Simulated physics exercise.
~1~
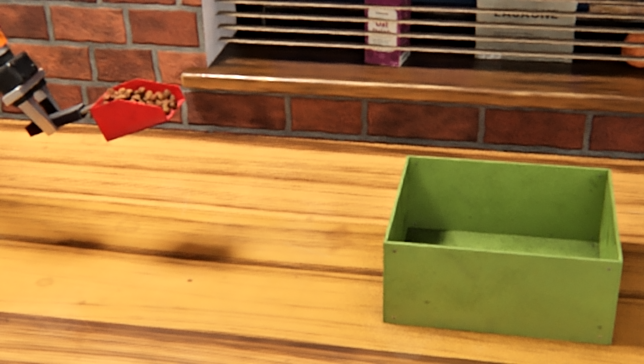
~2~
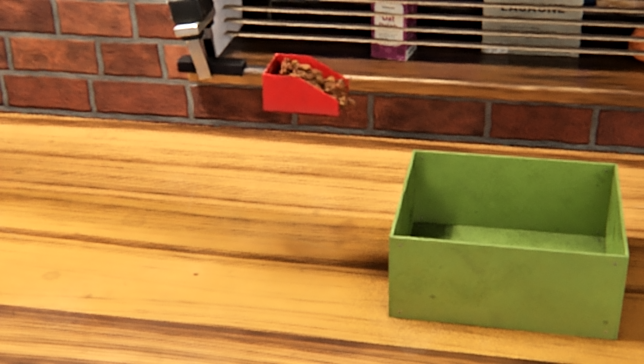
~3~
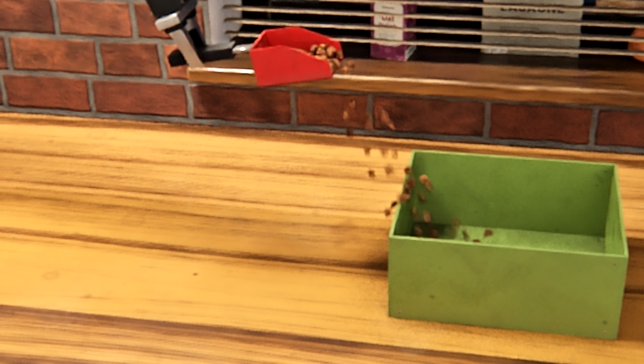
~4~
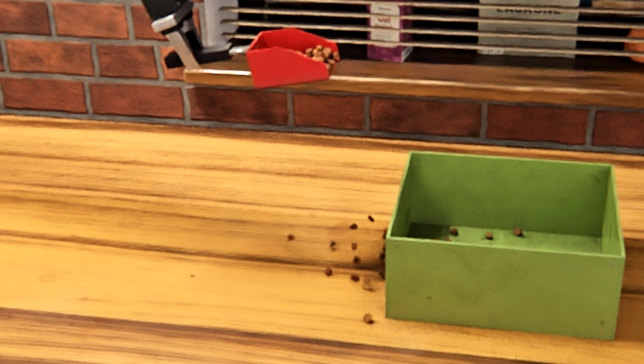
A red scoop of brown pellets, held by a robot arm, moved right toward a green box and spilled some of its load, scattering a few pellets inside and others on the wooden table to the left, while the rest stayed in the scoop.
